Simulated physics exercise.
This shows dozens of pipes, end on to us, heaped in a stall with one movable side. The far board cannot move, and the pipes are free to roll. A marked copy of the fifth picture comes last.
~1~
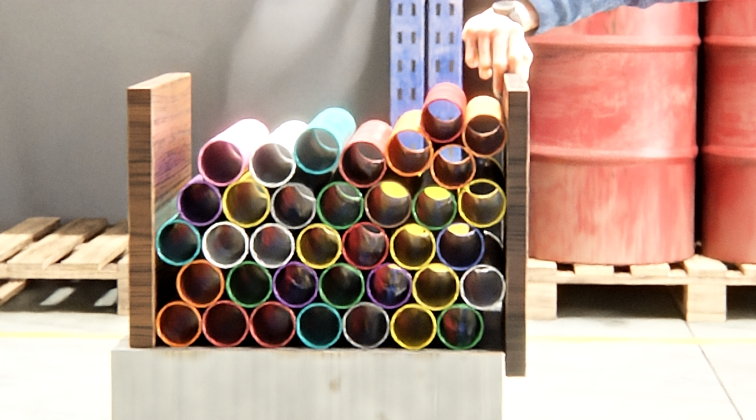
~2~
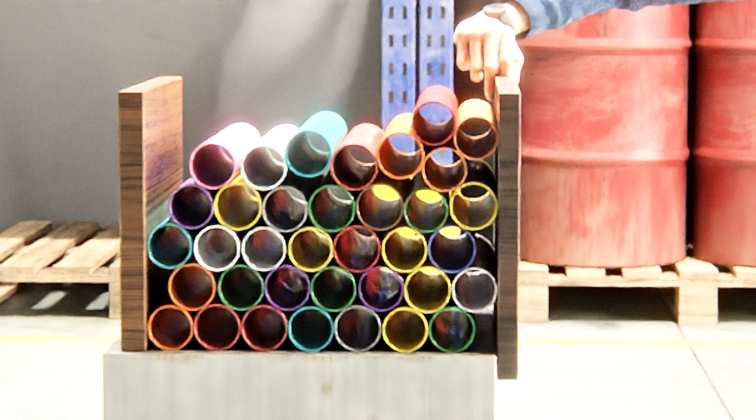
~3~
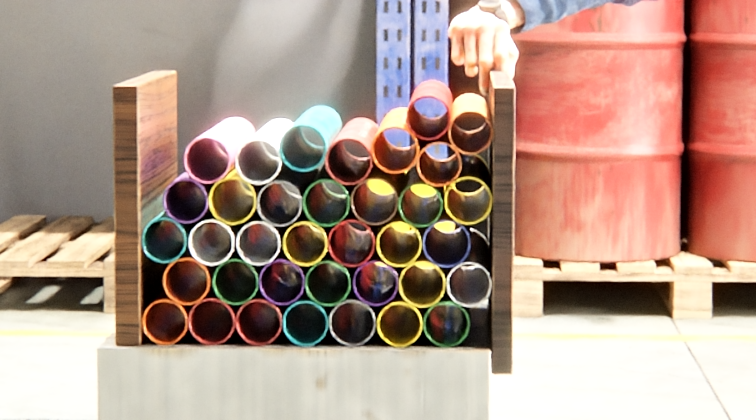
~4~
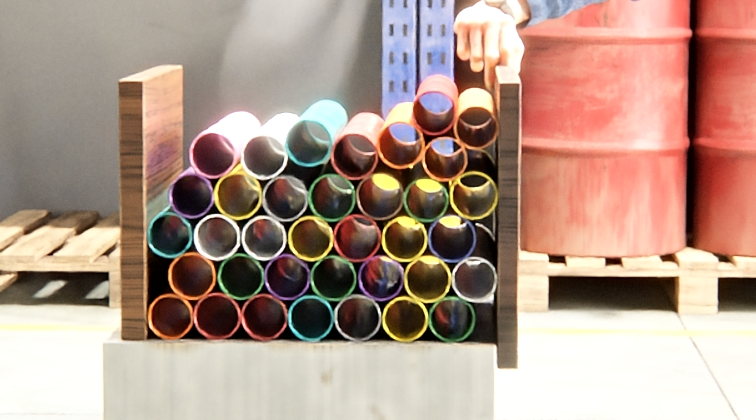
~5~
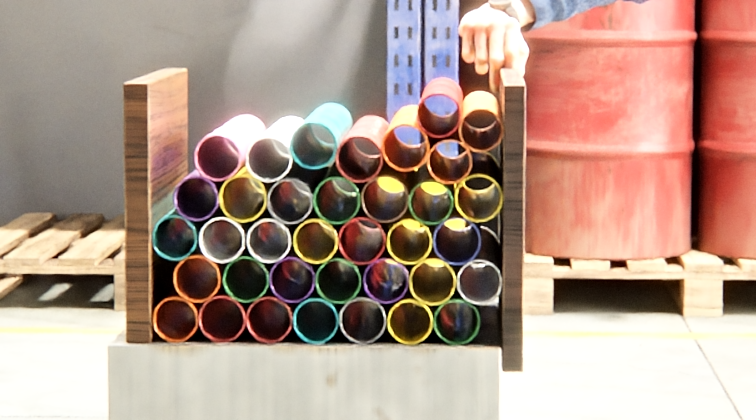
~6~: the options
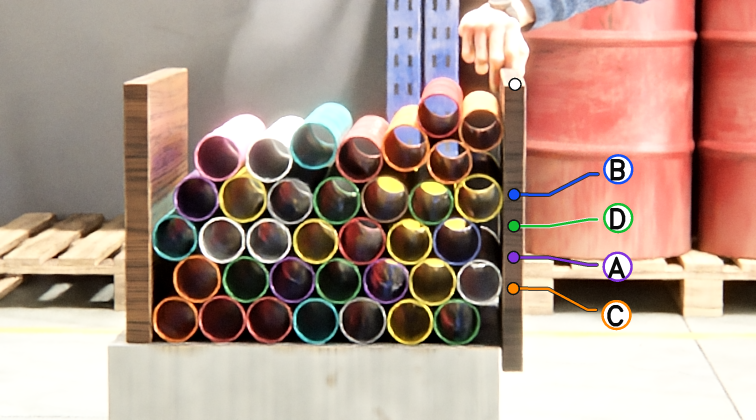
To begin with, a hand rests atop the right board of a stall heaped with colourful pipes, red barrels behind. The whole view shifts slightly left, then drifts back right, while the pipes keep their places in the stack and the hand stays on the board.
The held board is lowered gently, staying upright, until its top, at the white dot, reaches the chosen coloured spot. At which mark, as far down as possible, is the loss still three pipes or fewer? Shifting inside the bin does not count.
Mark D is as low as it can go.
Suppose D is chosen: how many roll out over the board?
The count is one.
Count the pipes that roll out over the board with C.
At C the number is four.
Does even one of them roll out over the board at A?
At A: Yes.
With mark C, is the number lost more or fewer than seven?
It loses fewer than seven.
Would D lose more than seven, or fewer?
At D, fewer than seven.
On the copy, A at (513, 257); B at (514, 195); C at (513, 288); D at (514, 226); the white dot at (515, 84).
On D. First, top of the board (504, 152).
Then, top of the board (503, 225).
Finally, top of the board (503, 225), one out over the board.
By contrast, A four out over the board; B one out over the board; C four out over the board.
